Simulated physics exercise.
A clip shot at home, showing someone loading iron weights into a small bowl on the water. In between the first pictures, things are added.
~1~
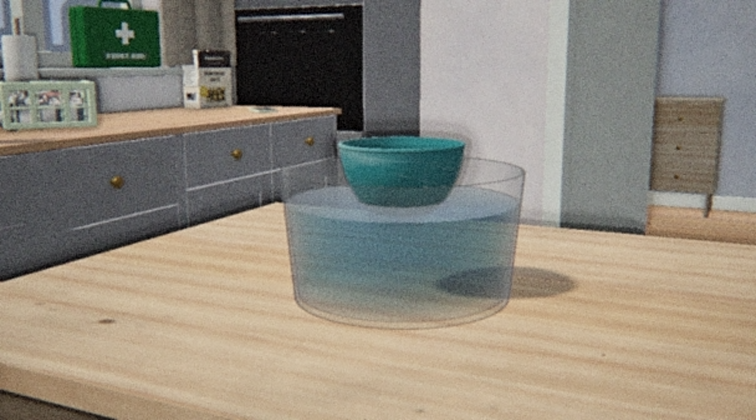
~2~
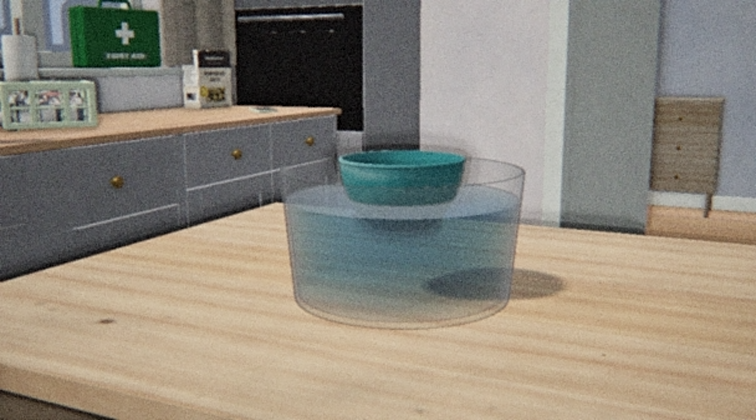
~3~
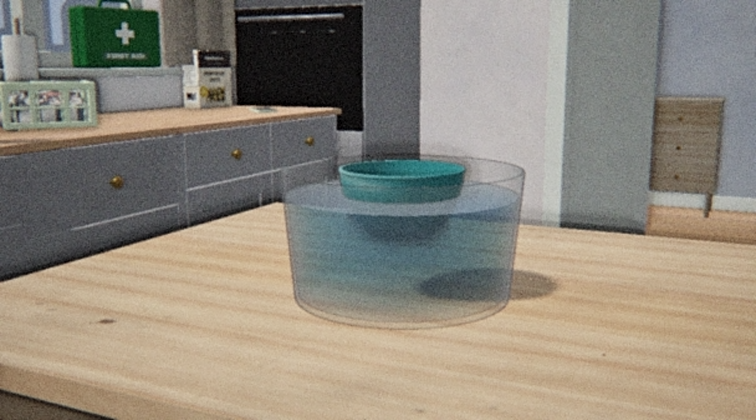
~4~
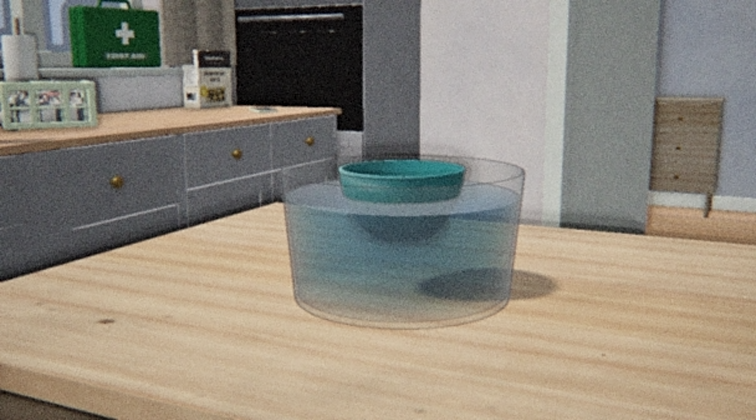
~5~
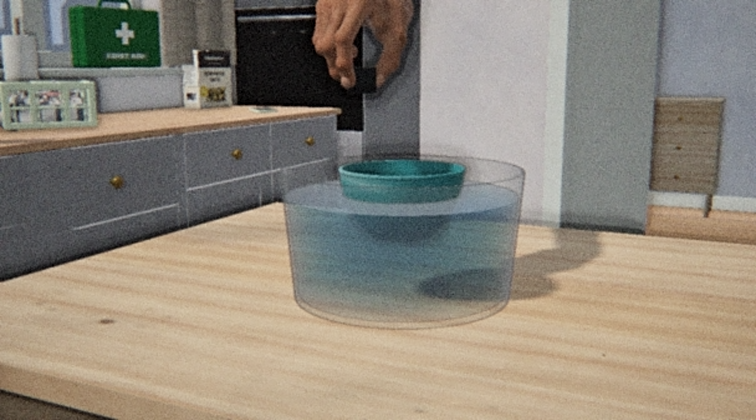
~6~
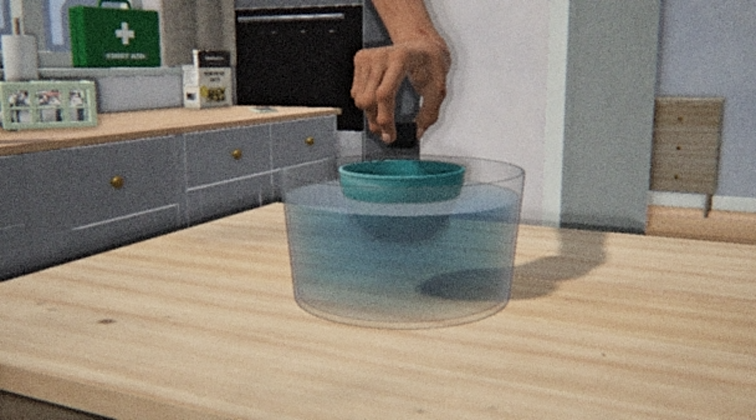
Teal bowl floating in a clear tub of water, sitting lower by stages, then a hand lowering a small dark object above it.
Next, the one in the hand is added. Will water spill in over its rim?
No - I bet it survives this one.
Next, the iron weight is in and the small bowl dips.
After that, it steadies; about a fifth of its side above the surface.
Finally, the small bowl floats; about a fifth of its side above the surface.
